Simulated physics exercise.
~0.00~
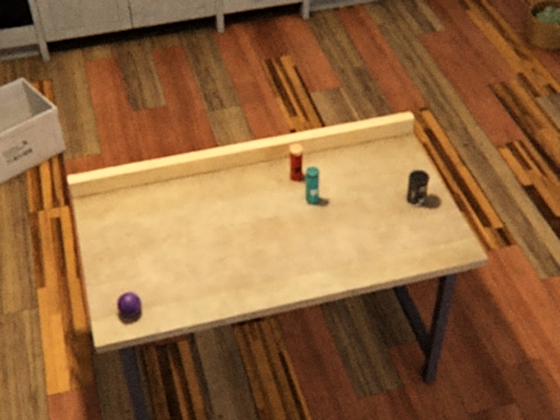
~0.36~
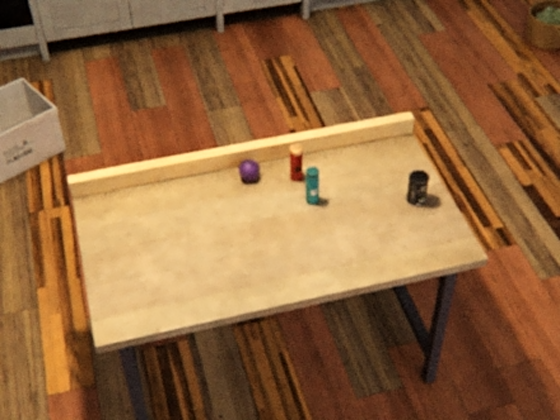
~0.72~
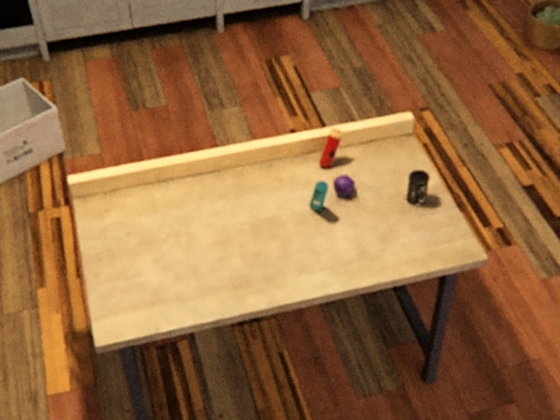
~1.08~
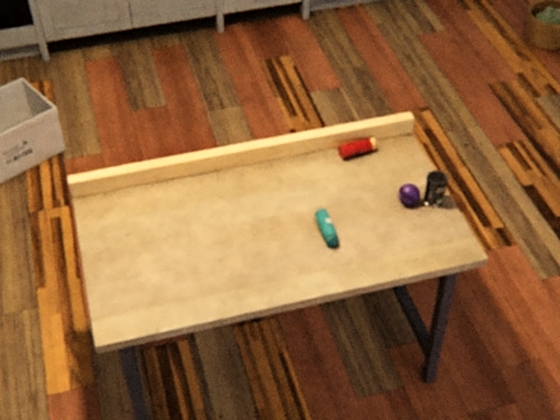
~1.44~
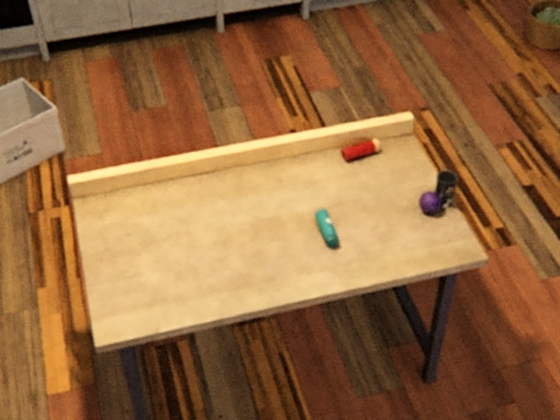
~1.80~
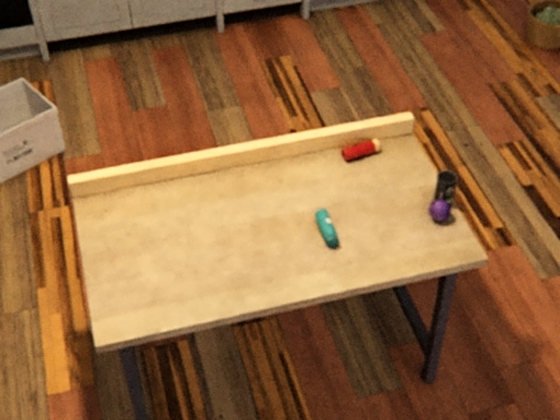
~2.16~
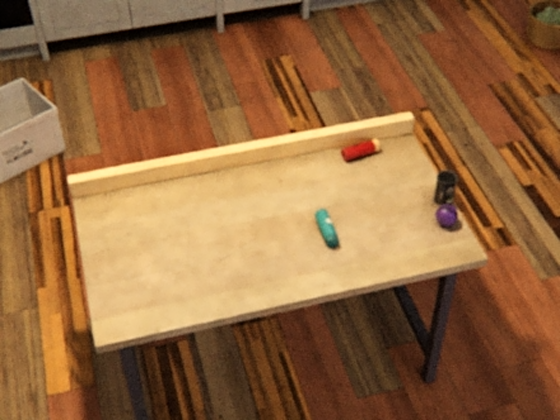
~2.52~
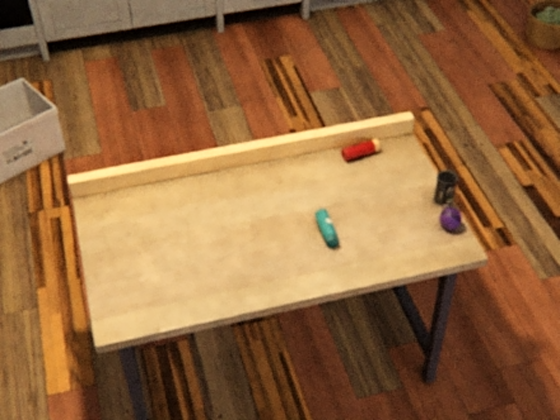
A purple ball bounces off the rail, topples two shakers and nudges a black tin.
